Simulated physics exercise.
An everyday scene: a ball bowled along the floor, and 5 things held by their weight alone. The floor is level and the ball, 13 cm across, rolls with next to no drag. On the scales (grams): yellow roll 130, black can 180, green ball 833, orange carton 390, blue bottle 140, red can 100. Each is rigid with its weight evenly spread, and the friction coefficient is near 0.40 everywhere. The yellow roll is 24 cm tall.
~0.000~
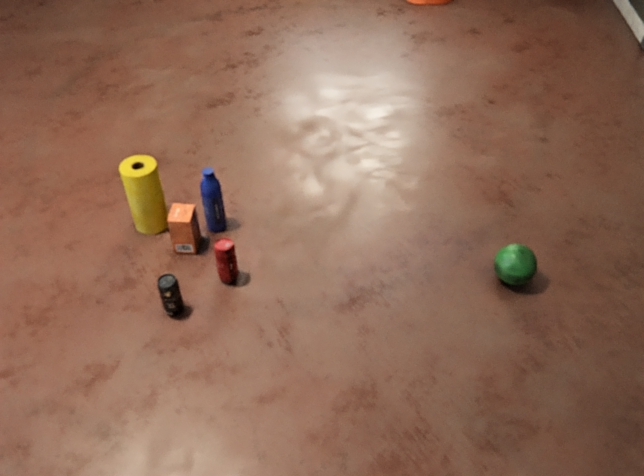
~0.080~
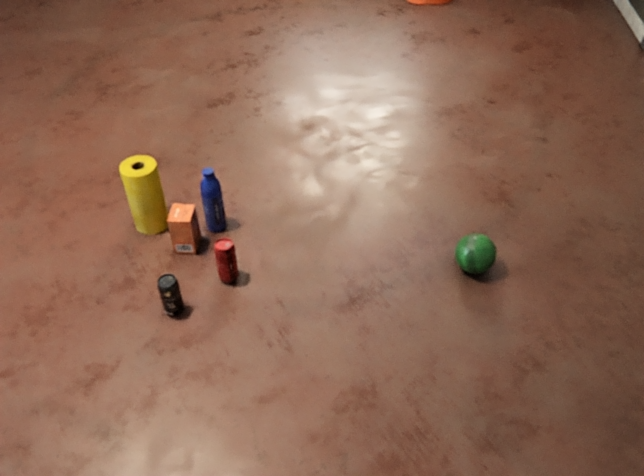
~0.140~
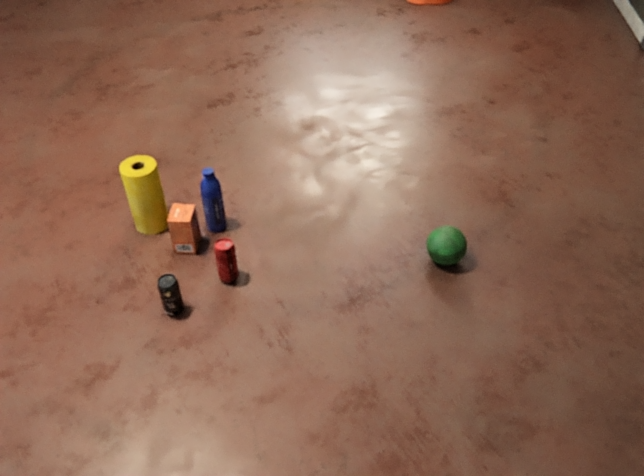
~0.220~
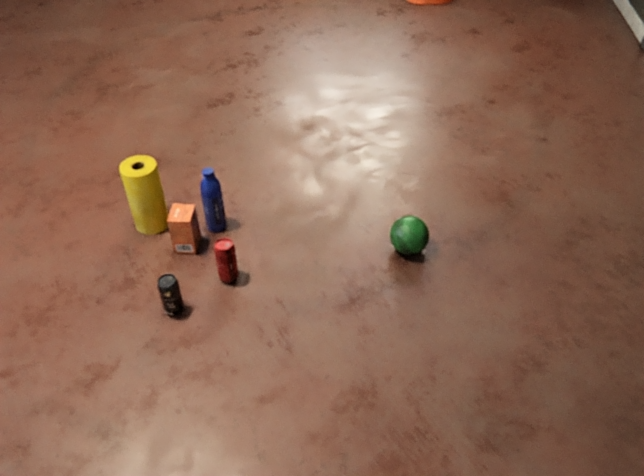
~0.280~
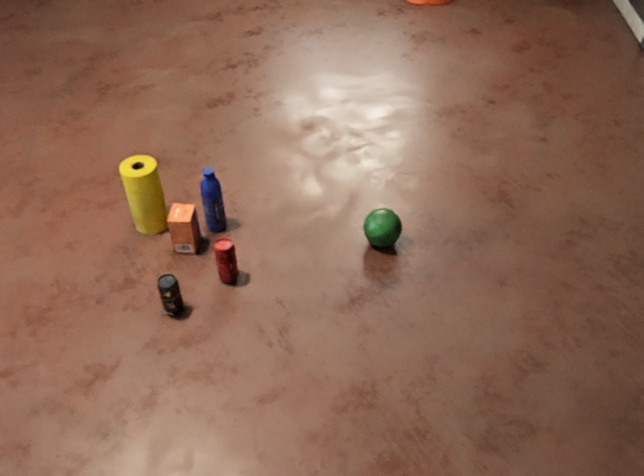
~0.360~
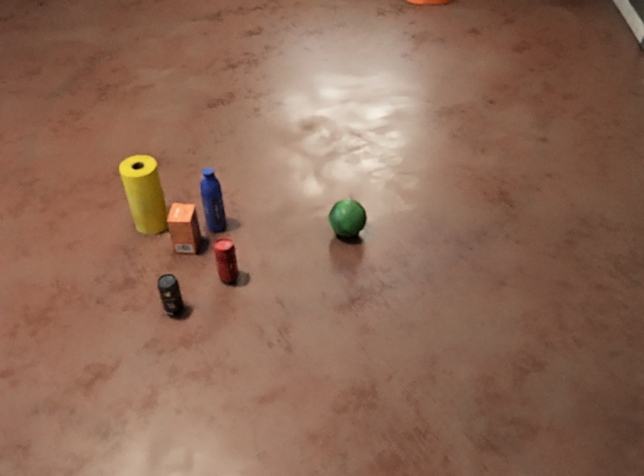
A green ball rolling leftward across a brown floor while a yellow roll, orange carton, blue bottle and two cans stand still.
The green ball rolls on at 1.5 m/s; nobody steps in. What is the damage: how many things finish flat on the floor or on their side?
Tipped or gone: Not one.
By 0.76 s, ball 115 cm along; green ball near (191, 174).
By 1.16 s, ball 175 cm along; green ball near (59, 137).
When it is over (1.5 s), all 5 within 8 cm of the start. End places, in pixels of the last picture, yellow roll near (146, 196), black can near (171, 295).
